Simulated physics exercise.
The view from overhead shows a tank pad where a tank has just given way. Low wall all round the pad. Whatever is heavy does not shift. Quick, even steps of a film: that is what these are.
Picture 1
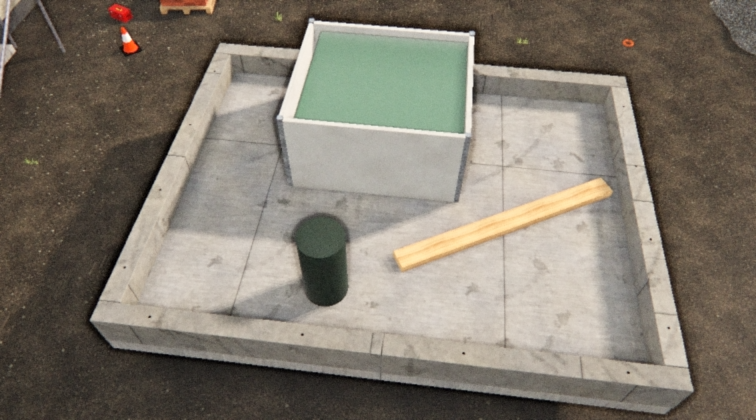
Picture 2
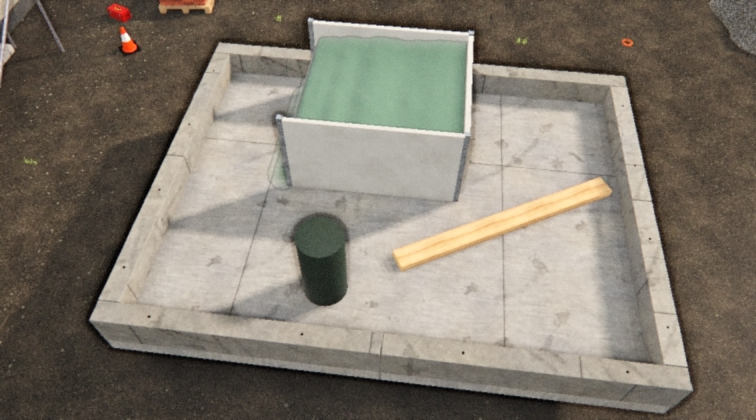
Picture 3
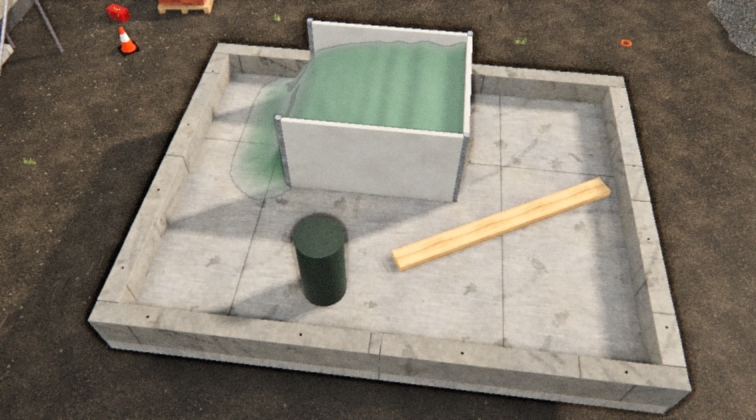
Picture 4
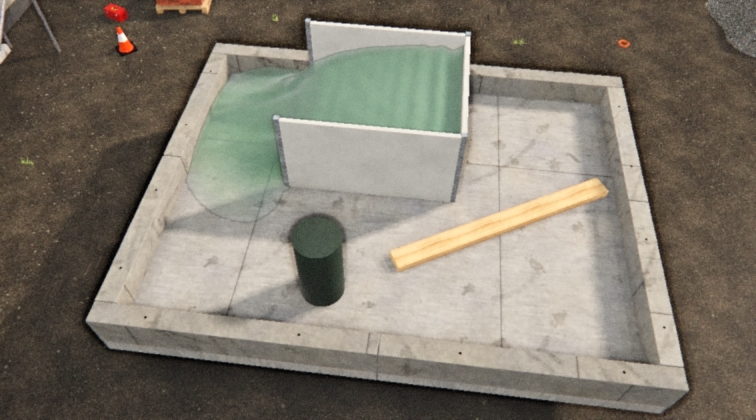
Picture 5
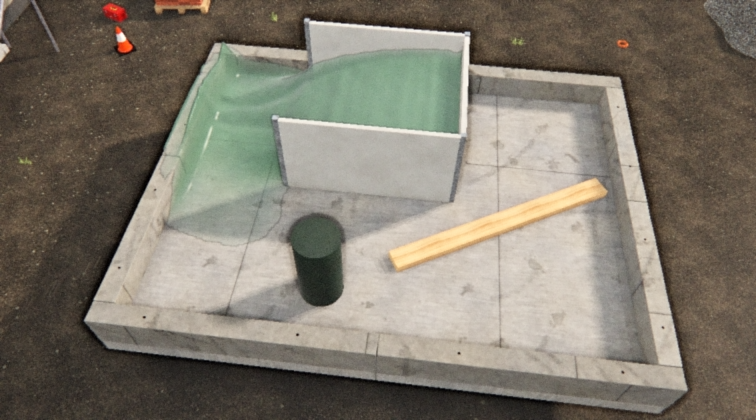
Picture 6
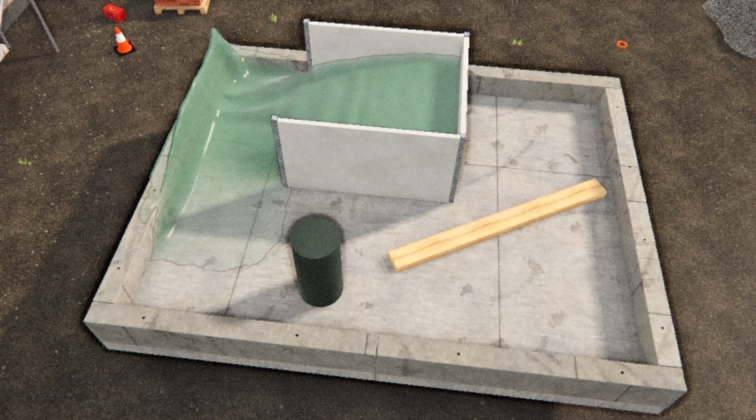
The video shows green liquid in a white tank on a walled concrete pad pouring out through its open left side, spreading across the floor, and surging up the left wall while a dark cylinder and wooden beam stay still.
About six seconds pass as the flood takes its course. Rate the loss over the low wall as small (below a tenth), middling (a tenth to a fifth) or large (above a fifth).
Large.
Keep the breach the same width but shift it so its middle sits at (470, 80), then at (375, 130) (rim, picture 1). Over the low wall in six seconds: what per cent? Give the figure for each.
Roughly 22 per cent, then 14 per cent.
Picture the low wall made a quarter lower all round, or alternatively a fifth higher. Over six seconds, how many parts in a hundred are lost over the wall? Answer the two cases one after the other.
First try roughly 42 per cent, second try roughly 20 per cent.
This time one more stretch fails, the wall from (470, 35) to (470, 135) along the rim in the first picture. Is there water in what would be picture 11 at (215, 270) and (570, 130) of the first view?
Going through them one by one, I'd say spared, then drenched.
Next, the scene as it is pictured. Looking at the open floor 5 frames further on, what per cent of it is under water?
30 %.
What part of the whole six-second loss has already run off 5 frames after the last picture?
Near 40 in a hundred.
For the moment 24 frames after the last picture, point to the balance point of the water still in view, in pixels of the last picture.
Point: (333, 194).
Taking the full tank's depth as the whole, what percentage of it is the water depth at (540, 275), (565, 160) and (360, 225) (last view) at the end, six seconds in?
First 10, next 10, last 8 in a hundred.
A moment on, water covers 25 % of the floor; the low wall has let 3 % over.
Next, water covers 30 % of the floor; the low wall has let 11 % over.
Then, water covers 50 % of the floor; the low wall has let 26 % over.
Later, water covers 70 % of the floor; the low wall has let 28 % over.
In the end, water covers 80 % of the floor; the low wall has let 28 % over.
